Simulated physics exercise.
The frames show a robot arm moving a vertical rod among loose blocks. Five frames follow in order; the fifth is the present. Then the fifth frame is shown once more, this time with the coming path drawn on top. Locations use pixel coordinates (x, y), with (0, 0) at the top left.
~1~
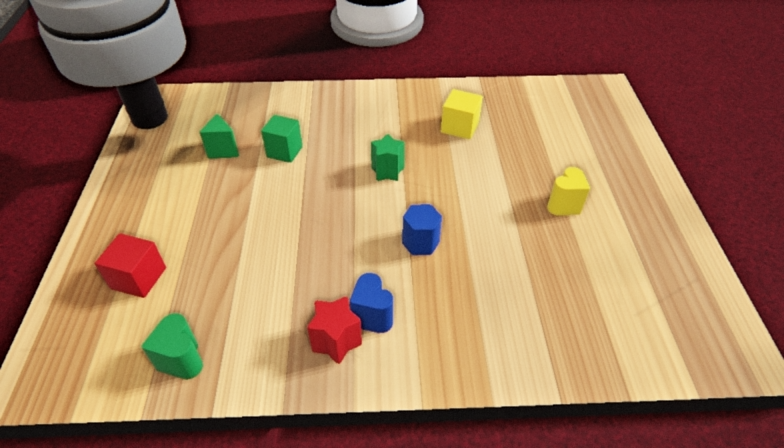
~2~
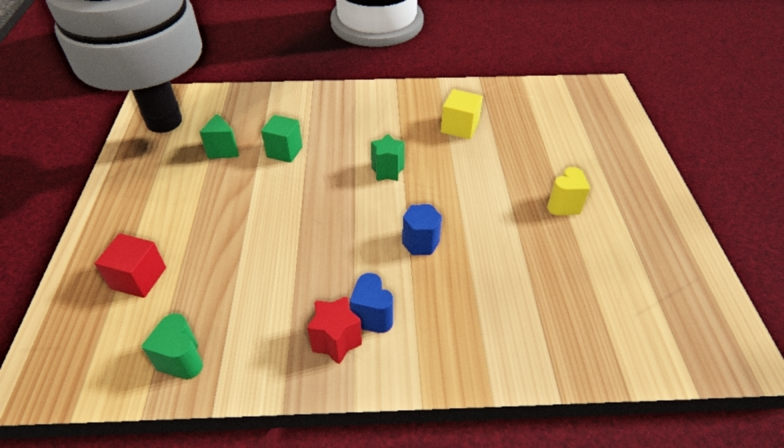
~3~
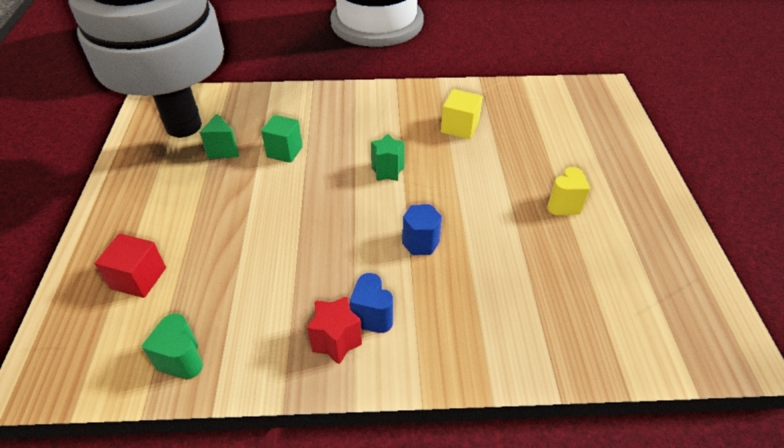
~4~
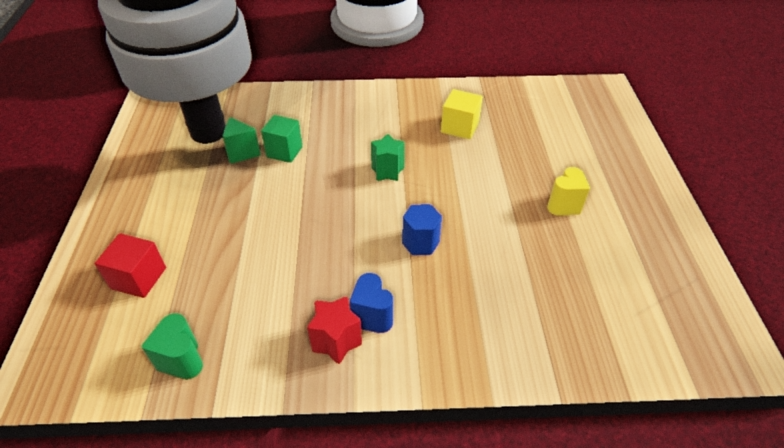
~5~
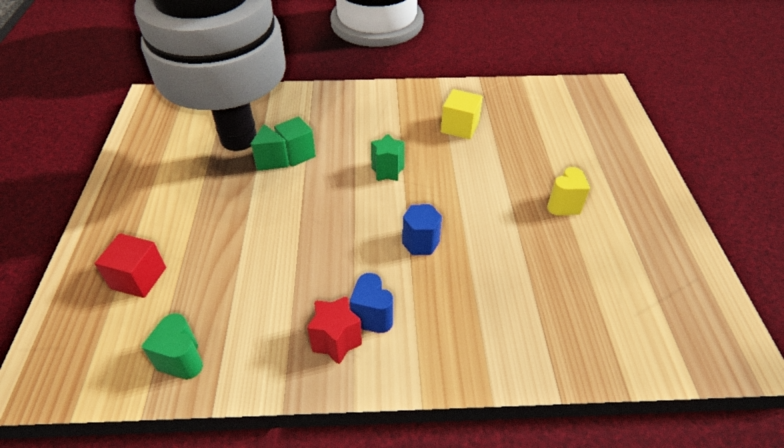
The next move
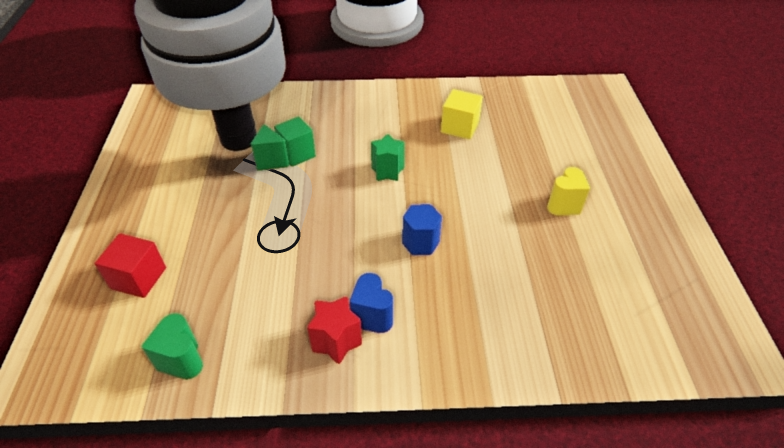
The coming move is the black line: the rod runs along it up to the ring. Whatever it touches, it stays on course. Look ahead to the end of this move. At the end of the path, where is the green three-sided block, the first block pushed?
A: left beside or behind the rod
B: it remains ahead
A.
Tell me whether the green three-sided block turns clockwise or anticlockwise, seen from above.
From overhead, anticlockwise.
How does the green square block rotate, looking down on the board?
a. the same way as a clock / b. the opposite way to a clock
(b)
The line goes from (244, 160) via (280, 174) and (291, 201), ending at (279, 236).
One third of the way, rod (276, 154); green three-sided block (306, 146), turned 25° anticlockwise; green square block (304, 127), turned 30° anticlockwise.
Two thirds of the way, rod (287, 182); green three-sided block (317, 149), turned 40° anticlockwise; green square block (304, 127), turned 30° anticlockwise.
At the end, rod (274, 217); green three-sided block (317, 149), turned 40° anticlockwise; green square block (304, 127), turned 30° anticlockwise.
